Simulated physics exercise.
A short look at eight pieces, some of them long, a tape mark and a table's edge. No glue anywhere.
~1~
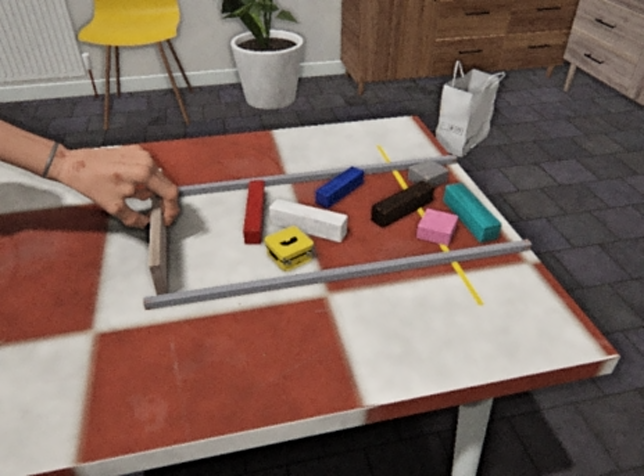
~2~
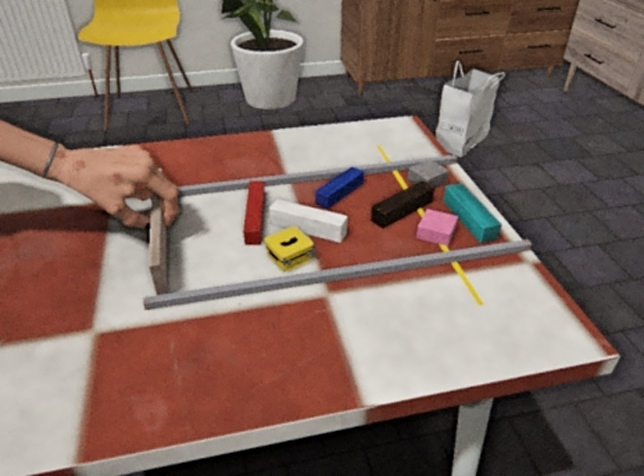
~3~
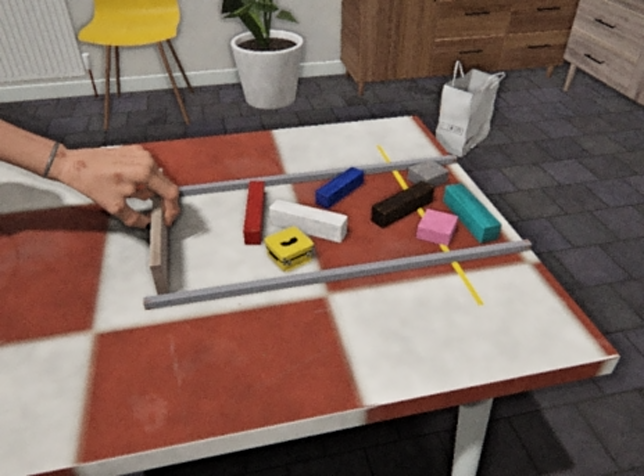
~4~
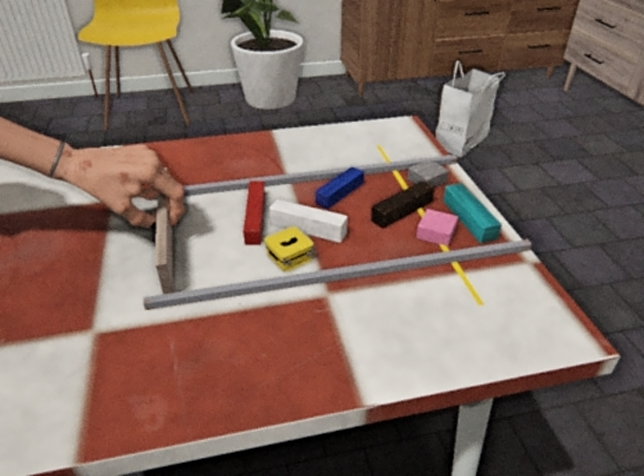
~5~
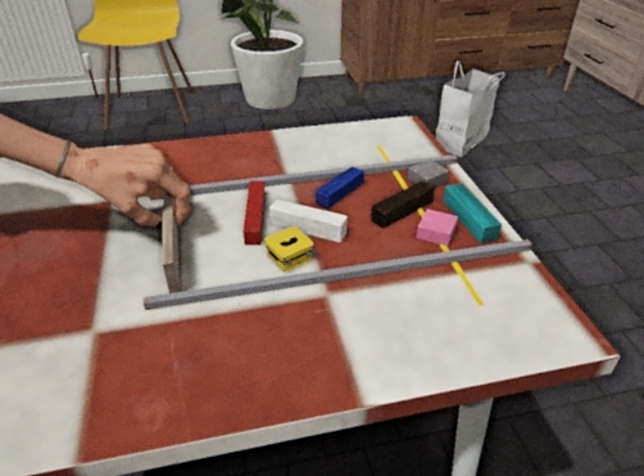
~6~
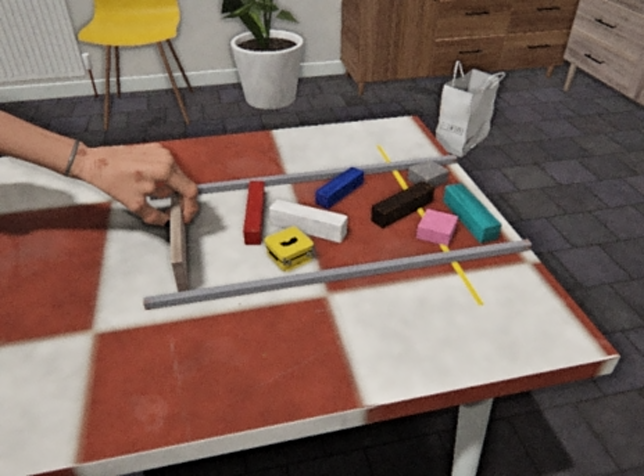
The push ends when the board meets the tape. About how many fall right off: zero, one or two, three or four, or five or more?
In the end the number that fall off is one or two.
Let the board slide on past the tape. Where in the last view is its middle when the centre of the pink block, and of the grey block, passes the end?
Near (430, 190) and (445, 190).
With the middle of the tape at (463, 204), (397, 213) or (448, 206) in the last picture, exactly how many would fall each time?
Try by try, 5, 0 and 4.
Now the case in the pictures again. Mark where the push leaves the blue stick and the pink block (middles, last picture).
The blue stick stops around (426, 178); the pink block around (495, 215).
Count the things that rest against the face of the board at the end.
The number is 2.
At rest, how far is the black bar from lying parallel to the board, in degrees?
Near 30 degrees.
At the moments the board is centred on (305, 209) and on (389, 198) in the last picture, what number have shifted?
First 4, then 8.
Soon after, none off yet; turquoise stick at rest near (471, 212); grey block at rest near (428, 175); pink block at rest near (437, 227).
In the end, the number that fall off is one or two; gone, turquoise stick.
